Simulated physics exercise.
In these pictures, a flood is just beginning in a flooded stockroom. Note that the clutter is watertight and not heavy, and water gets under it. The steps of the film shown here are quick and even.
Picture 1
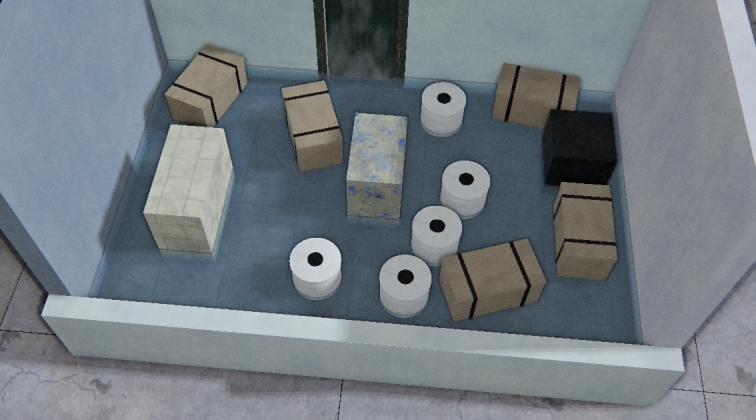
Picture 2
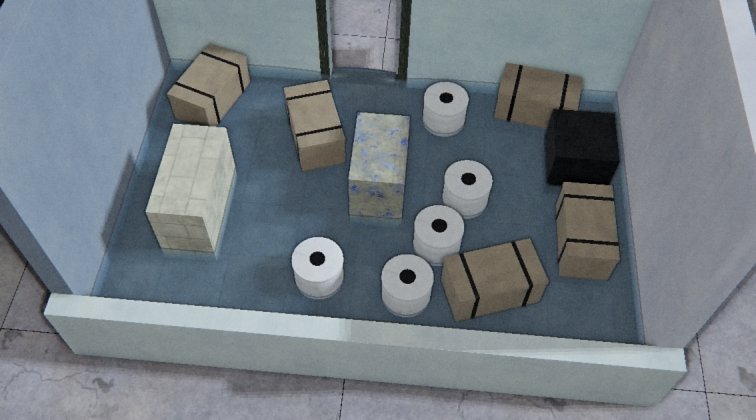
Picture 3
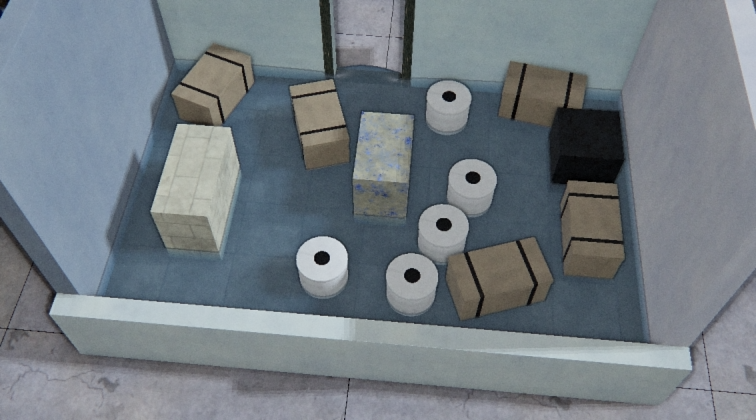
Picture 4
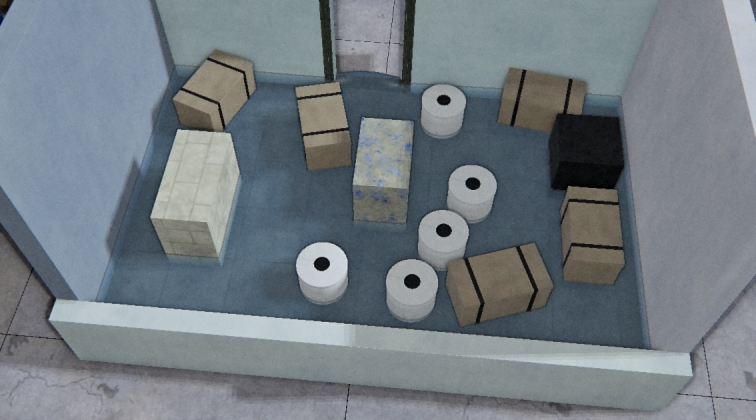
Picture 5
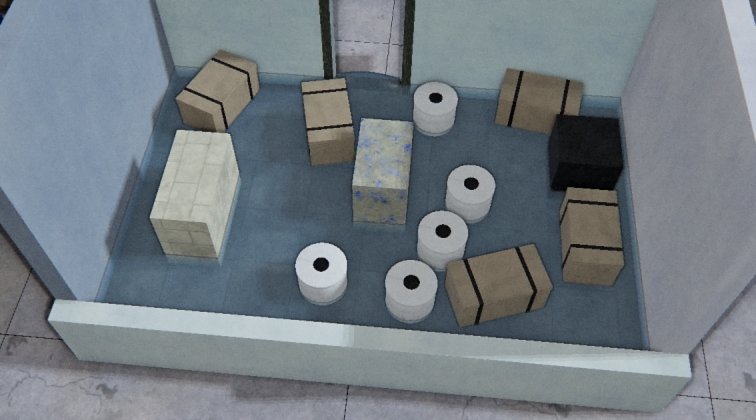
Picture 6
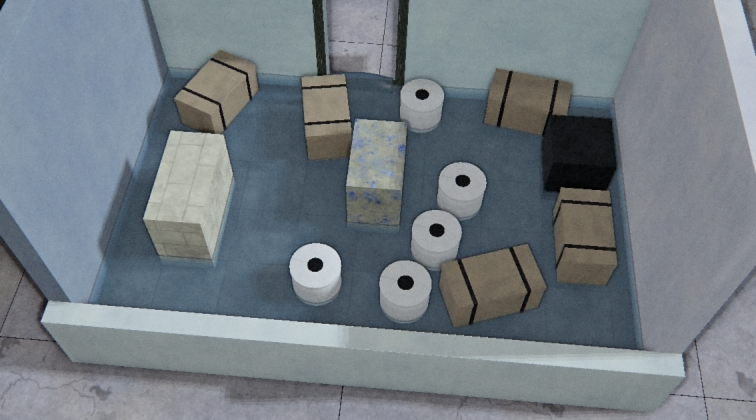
The dark door at the back of the flooded stockroom opened, then a round white tub drifted slightly left and a strapped brown trunk edged right near the doorway, while most other things barely moved.
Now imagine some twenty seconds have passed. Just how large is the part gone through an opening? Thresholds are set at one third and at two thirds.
I would say fewer than one third.
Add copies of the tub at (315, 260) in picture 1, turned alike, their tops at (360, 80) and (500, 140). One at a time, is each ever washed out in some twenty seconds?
Taking them in the order asked, the first is removed while the second is not removed.
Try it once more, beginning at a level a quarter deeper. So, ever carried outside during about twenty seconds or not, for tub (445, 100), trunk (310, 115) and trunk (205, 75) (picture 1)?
Going item by item, that's exited, then still there, then still there.
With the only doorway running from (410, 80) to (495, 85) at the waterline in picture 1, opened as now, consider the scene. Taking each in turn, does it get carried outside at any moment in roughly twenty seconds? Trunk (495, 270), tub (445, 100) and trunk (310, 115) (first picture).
Lab log - 1: Retained; 2: Escaped; 3: Escaped.
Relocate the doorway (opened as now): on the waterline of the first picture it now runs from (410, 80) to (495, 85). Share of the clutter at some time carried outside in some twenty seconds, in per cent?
Roughly 50 in a hundred.
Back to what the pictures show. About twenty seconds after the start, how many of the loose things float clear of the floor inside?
I make it 9.
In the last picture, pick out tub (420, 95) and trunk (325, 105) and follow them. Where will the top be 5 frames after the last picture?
Estimated: (381, 76); (340, 79).
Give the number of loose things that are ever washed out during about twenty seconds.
1 in total.
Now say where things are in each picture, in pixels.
In the first picture, a tub at (444, 99) floats; a trunk at (311, 113), afloat; 0 of 10 have shifted.
In the second picture, a tub at (446, 98) floats; a trunk at (314, 113) floats; 0 of 10 have shifted.
In the third picture, a tub at (449, 97), afloat; a trunk at (319, 112), afloat; 0 of 10 have shifted.
In the fourth picture, a tub at (444, 101) floats, close to its start; a trunk at (322, 114), afloat, close to its start; 2 of 10 have shifted.
In the fifth picture, a tub at (436, 98), afloat, close to its start; a trunk at (327, 109) floats, close to its start; 3 of 10 have shifted.
In the sixth picture, a tub at (422, 95) floats, close to its start; a trunk at (326, 104), afloat, close to its start; 5 of 10 have shifted.
A moment on, 0 of 10 are out; 10 afloat.
Next, 1 of 10 are out; 9 afloat.
Later, 1 of 10 are out; 9 afloat.
In the end, 1 of 10 are out; 9 afloat.
